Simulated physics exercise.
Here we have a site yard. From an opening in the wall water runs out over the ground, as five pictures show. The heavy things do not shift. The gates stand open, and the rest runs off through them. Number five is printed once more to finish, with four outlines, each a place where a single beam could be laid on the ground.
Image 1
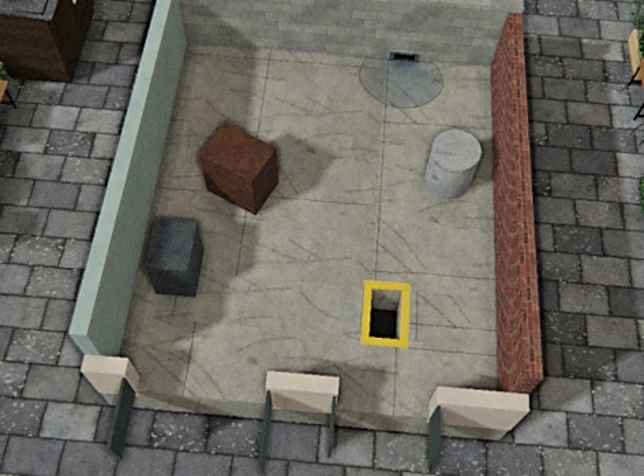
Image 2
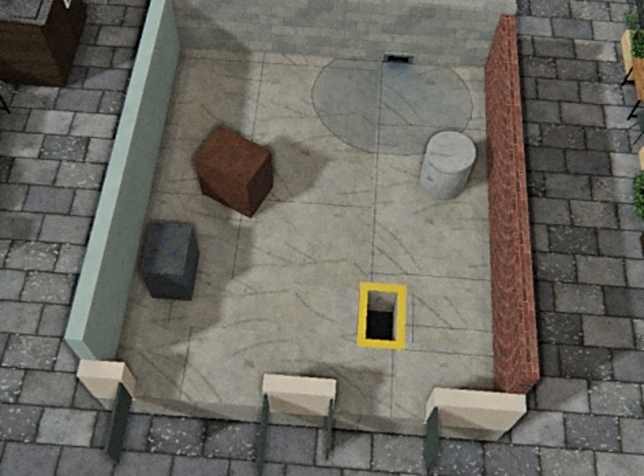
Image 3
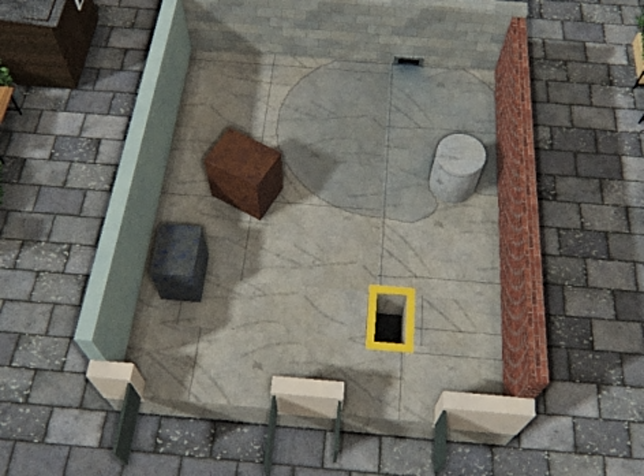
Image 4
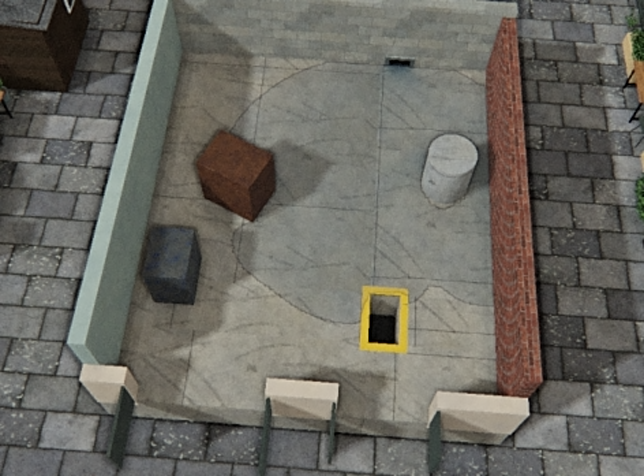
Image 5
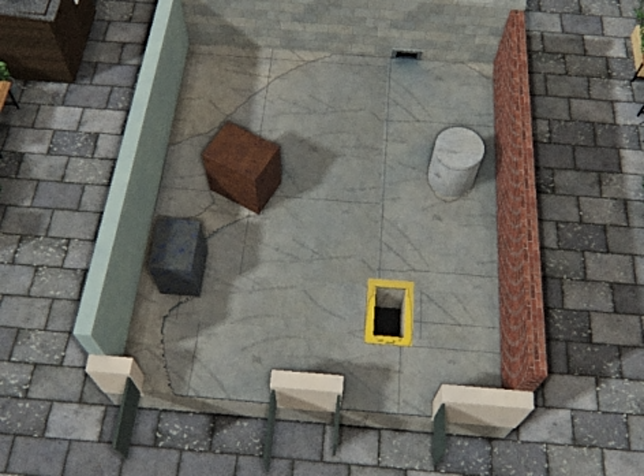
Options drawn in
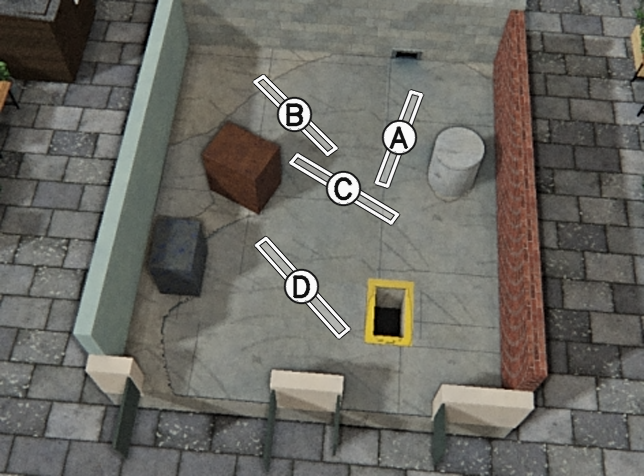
We see a walled yard with two blocks and a pale cylinder, where a thin sheet of water spreads from an opening in the far wall, widening around the objects until it covers most of the ground and reaches the yellow-edged drain.
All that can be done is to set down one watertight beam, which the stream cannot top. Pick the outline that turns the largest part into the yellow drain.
Position D.
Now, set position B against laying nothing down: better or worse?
It is better.
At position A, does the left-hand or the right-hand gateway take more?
The left gate.
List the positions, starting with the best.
D, B, A, C.
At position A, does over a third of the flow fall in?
No.
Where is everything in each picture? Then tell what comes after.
The first picture shows outfall at (405, 56); yellow drain at (386, 313); open gate at (205, 383); open gate at (383, 399); 4 % of the ground under water, visible out to (381, 97); yellow drain still dry.
In the second picture, 14 % of the ground under water, visible out to (393, 152); yellow drain still dry.
In the third picture, 28 % of the ground under water, visible out to (379, 214); yellow drain still dry.
In the fourth picture, 51 % of the ground under water, visible out to (359, 319); yellow drain still dry.
In the fifth picture, 78 % of the ground under water, visible out to (180, 326); yellow drain taking water.
In white, A from (381, 184) to (416, 93); B from (259, 79) to (331, 151); C from (294, 158) to (394, 218); D from (261, 241) to (343, 333).
With A, about 18 % of the stream goes into the yellow drain, about 82 % out by the gates.
With B, about 28 % of the stream goes into the yellow drain, about 72 % out by the gates.
With C, about 12 % of the stream goes into the yellow drain, about 88 % out by the gates.
With D, about 52 % of the stream goes into the yellow drain, about 48 % out by the gates.
